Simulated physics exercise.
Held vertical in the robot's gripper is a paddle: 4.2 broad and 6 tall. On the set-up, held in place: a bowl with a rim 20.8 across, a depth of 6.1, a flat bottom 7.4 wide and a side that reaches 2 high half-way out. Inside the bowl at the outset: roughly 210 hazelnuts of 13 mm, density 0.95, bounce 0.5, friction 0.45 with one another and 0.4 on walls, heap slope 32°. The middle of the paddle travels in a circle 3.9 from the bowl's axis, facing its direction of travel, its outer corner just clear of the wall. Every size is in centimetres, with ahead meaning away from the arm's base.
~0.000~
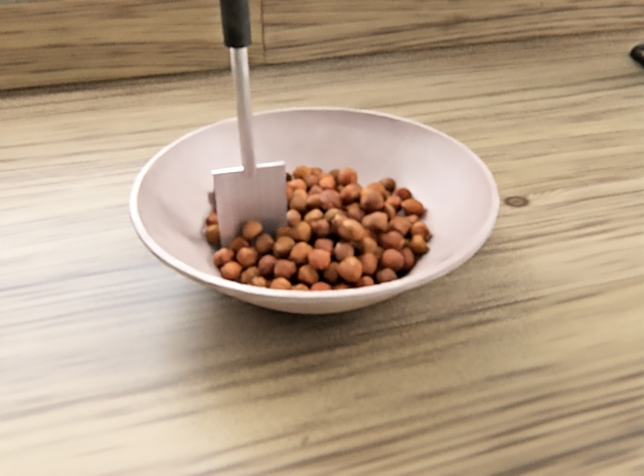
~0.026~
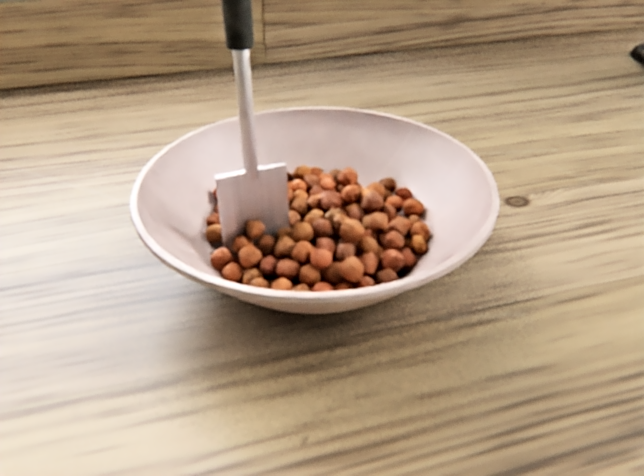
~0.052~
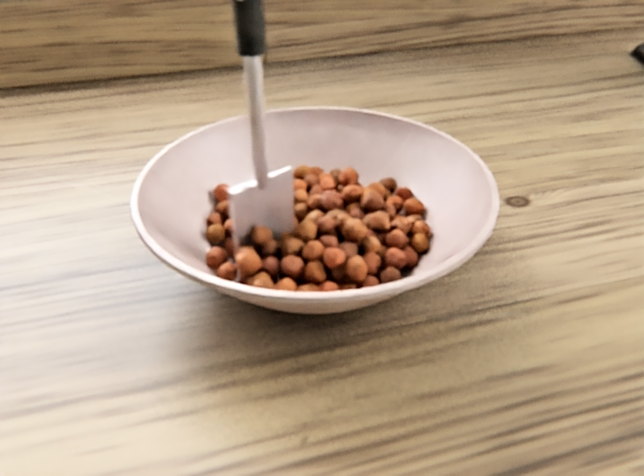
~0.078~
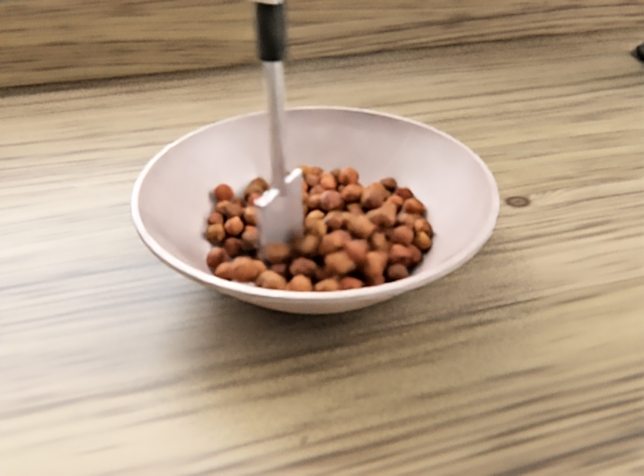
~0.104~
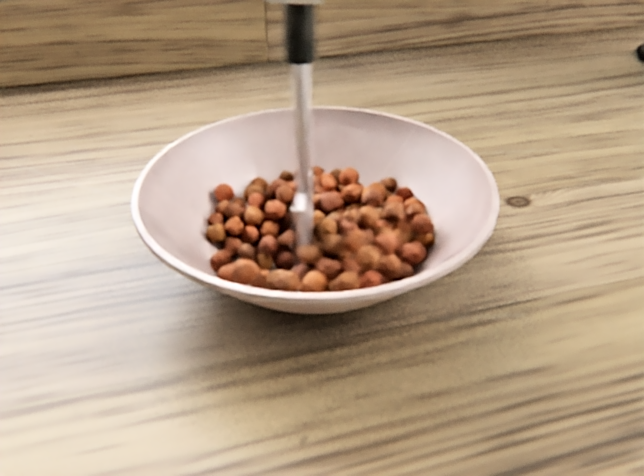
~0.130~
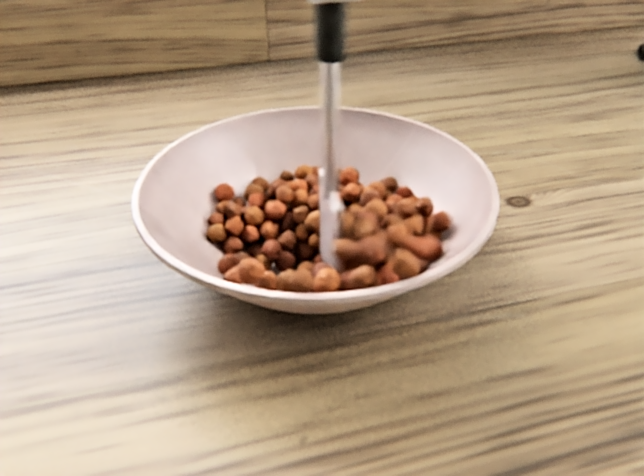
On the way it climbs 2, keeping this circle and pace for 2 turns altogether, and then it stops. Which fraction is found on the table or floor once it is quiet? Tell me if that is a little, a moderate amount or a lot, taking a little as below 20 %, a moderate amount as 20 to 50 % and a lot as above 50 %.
A little, below 20 %.
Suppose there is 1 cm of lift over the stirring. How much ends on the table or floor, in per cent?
Roughly 10 per cent.
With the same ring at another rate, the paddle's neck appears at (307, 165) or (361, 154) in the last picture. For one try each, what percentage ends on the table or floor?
About 0 % for one try and about 25 % for the other, in order.
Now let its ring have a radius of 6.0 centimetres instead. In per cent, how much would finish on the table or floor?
It would be near 5 per cent.
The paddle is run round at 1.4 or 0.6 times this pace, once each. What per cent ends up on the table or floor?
Around 25 percent for the first try and 0 percent for the second.
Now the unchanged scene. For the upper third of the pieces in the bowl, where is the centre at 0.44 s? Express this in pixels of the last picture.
Somewhere around (233, 182) in the last view.
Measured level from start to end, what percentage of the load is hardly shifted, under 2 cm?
Roughly 10 percent of the load.
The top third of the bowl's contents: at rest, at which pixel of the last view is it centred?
Centre, approx.: (307, 217).
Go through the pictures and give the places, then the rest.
In the first picture, paddle neck at (247, 144), 0° round; upper third of the load around (324, 218), from x 215 to 420, top at y 175; 214 in the bowl.
In the second picture, paddle neck at (249, 146), 7° round; upper third of the load around (324, 221), from x 215 to 420, top at y 175.
In the third picture, paddle neck at (259, 154), 25° round; upper third of the load around (318, 225), from x 215 to 420, top at y 175.
In the fourth picture, paddle neck at (279, 161), 46° round; upper third of the load around (330, 234), from x 215 to 420, top at y 175.
In the fifth picture, paddle neck at (303, 165), 66° round; upper third of the load around (341, 231), from x 215 to 425, top at y 175.
In the sixth picture, paddle neck at (330, 163), 87° round; upper third of the load around (363, 237), from x 215 to 440, top at y 175; 214 in the bowl.
By 0.44 s, 334° round, highest piece 9 above the table; 197 in the bowl, 9 on the table or floor, 8 in flight or on the tool.
By 0.75 s, 221° round, highest piece 6 above the table; 195 in the bowl, 19 on the table or floor.
By 1.11 s, 0° round, highest piece 5 above the table; 195 in the bowl, 19 on the table or floor.
By 1.81 s, 0° round, highest piece 5 above the table; 195 in the bowl, 19 on the table or floor.
Final count, 195 in the bowl, 19 on the table or floor. That is 9 % on the table or floor.
